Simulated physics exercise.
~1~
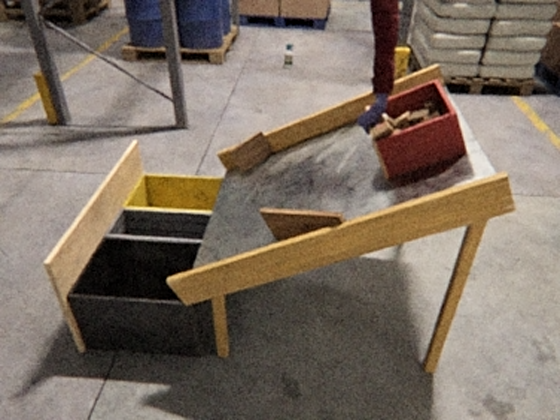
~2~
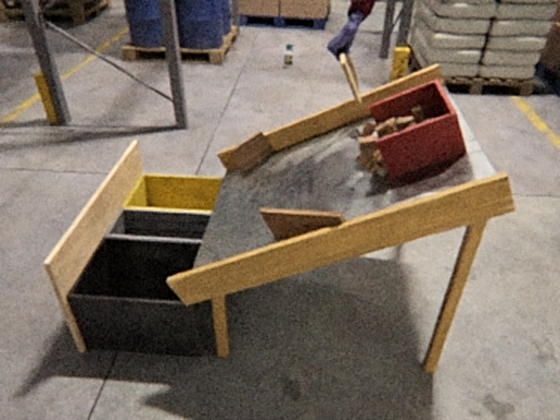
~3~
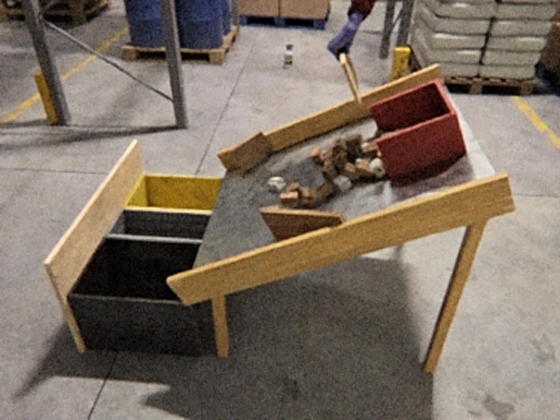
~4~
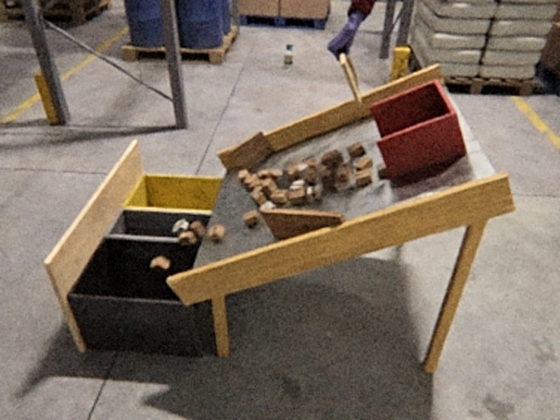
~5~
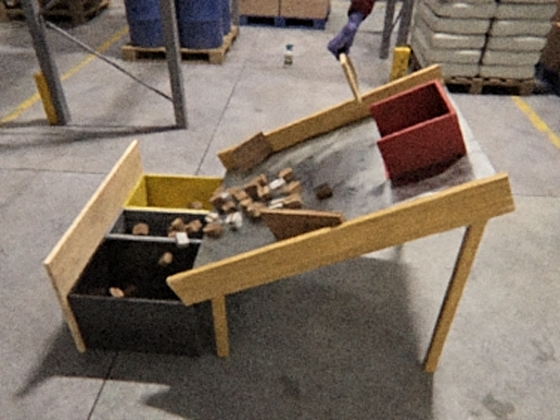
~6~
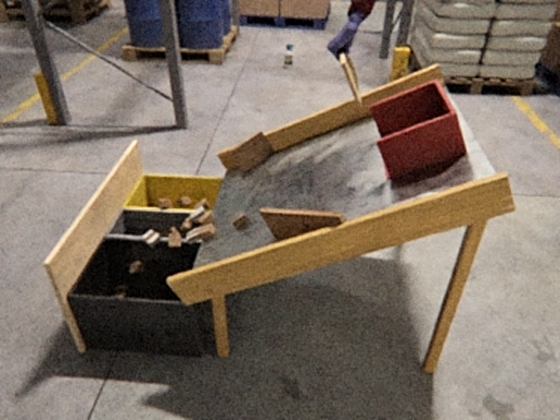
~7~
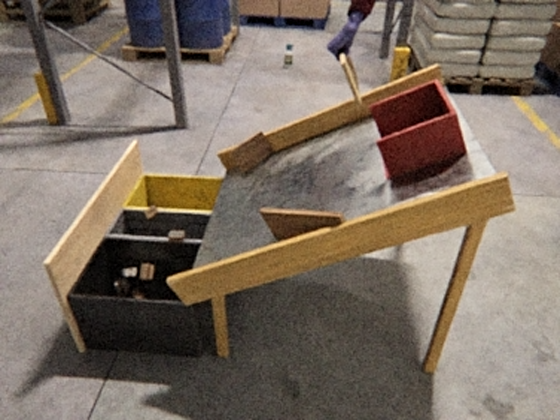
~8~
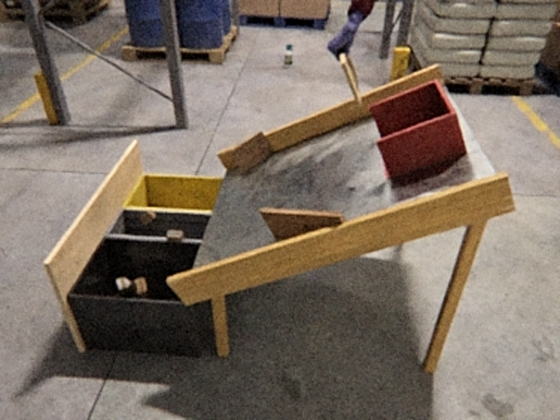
Small brown blocks spilling from a red pen as a gloved hand lifts the gate, sliding down-left past boards into three bins.
